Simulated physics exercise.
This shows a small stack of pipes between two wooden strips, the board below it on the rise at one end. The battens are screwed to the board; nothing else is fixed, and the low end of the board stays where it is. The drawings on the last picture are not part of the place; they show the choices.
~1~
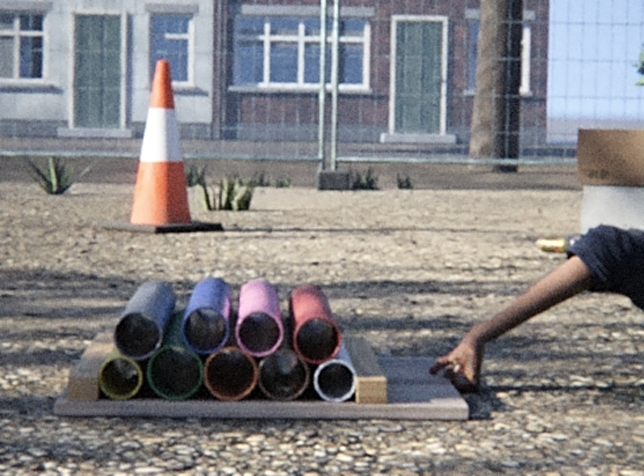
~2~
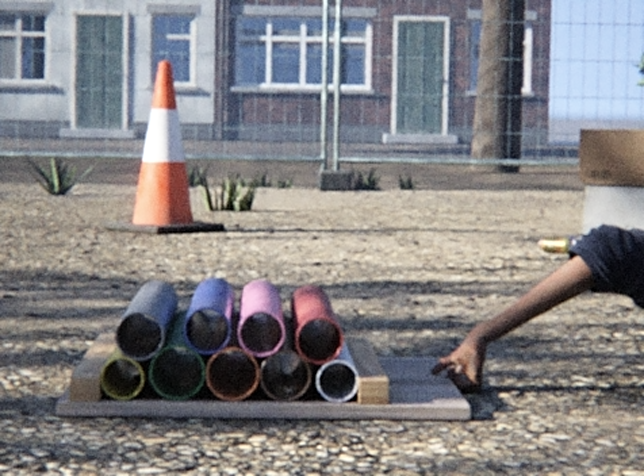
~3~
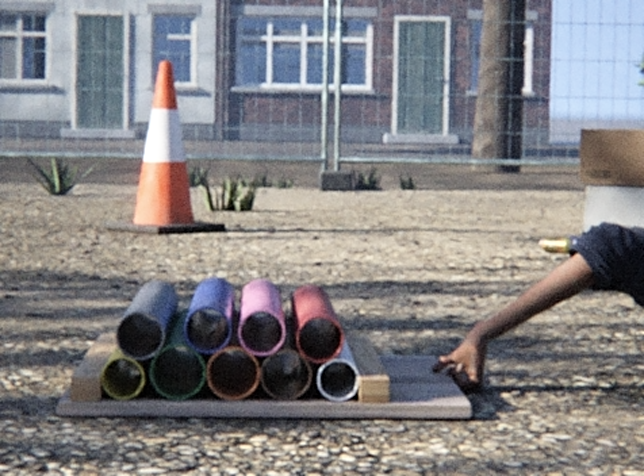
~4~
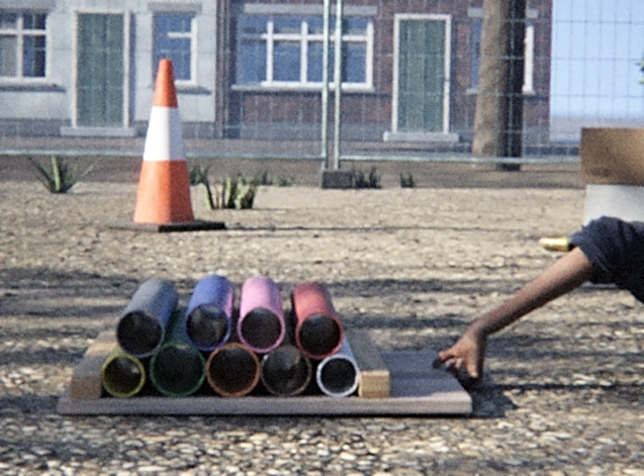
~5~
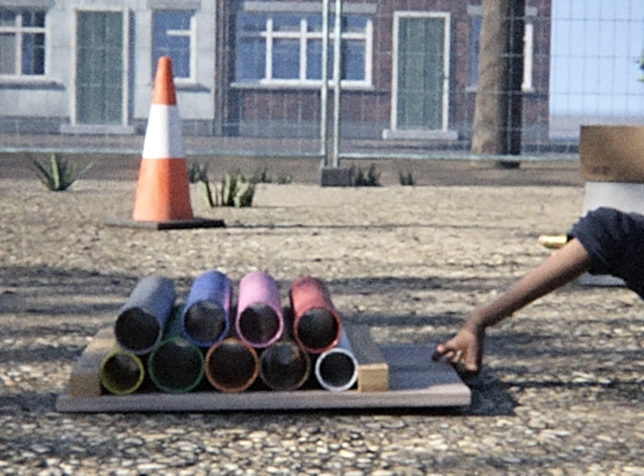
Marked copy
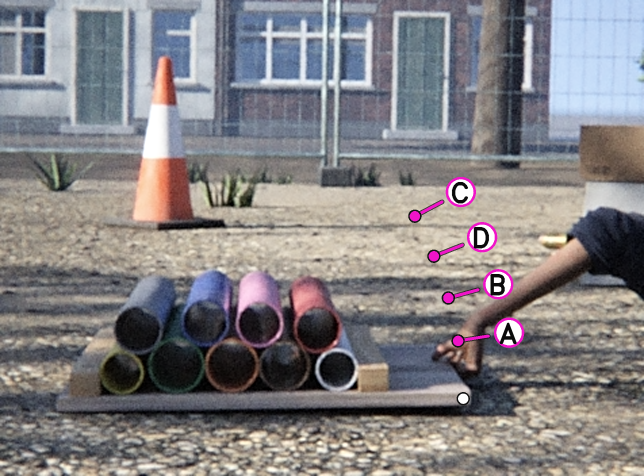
The footage shows colourful pipes stacked in two rows between wooden strips on a board, with a traffic cone and fencing behind. A hand reaching from the right stays at the board's end, and the board and pipes barely shift.
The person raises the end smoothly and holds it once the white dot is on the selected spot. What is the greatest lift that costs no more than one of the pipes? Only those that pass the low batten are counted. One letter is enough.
The highest mark that will do is C.
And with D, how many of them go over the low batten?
The count is one.
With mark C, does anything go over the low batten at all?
At C: Yes.
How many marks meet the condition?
The number is four.
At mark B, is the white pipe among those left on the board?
Yes.
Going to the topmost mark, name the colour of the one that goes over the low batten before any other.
It is the grey one.
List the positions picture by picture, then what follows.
The first picture shows grey pipe (138, 335); pink pipe (259, 333); red pipe (318, 340).
The second picture shows red pipe (320, 340); board (264, 373).
The third picture shows board (265, 372); white pipe (339, 380); brown pipe (286, 375).
The fourth picture shows board (265, 369); yellow pipe (123, 376); green pipe (178, 370).
The fifth picture shows board (264, 364); yellow pipe (122, 372); green pipe (176, 365).
On the marked copy, A at (458, 341); B at (448, 298); C at (415, 216); D at (434, 256); the white dot at (463, 399).
Taking C. A third of the way, board at 17°.
Two thirds of the way, board at 29°.
When it is over, board at 29°, one over the low batten (grey).
As for the rest, A none over the low batten; B one over the low batten (grey); D one over the low batten (grey).
